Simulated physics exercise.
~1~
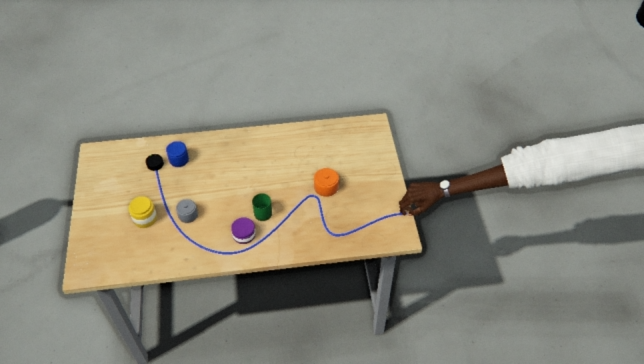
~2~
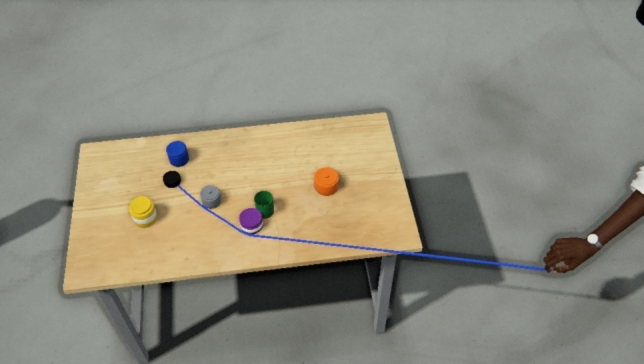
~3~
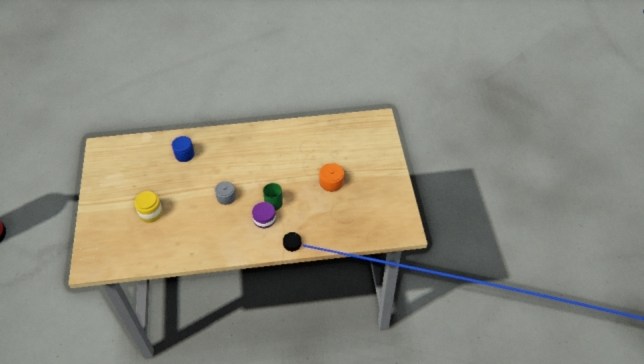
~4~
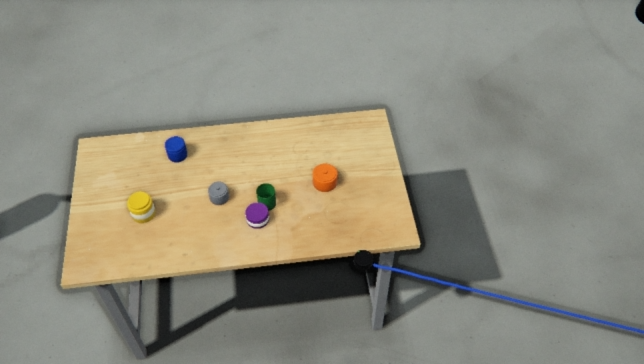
At the start, six round containers and a small black base sit on a wooden table, with a slack blue lead curving from the base to a hand at the right edge. The hand draws the lead rightwards until it straightens, bending around the purple tin, and the base slides right and down, with the grey pot and purple tin shifting a little. The base then passes the purple tin towards the near edge, and the grey, purple and green containers end up slightly further right. Finally the base slips past the edge, while the orange, yellow and blue containers stay put.
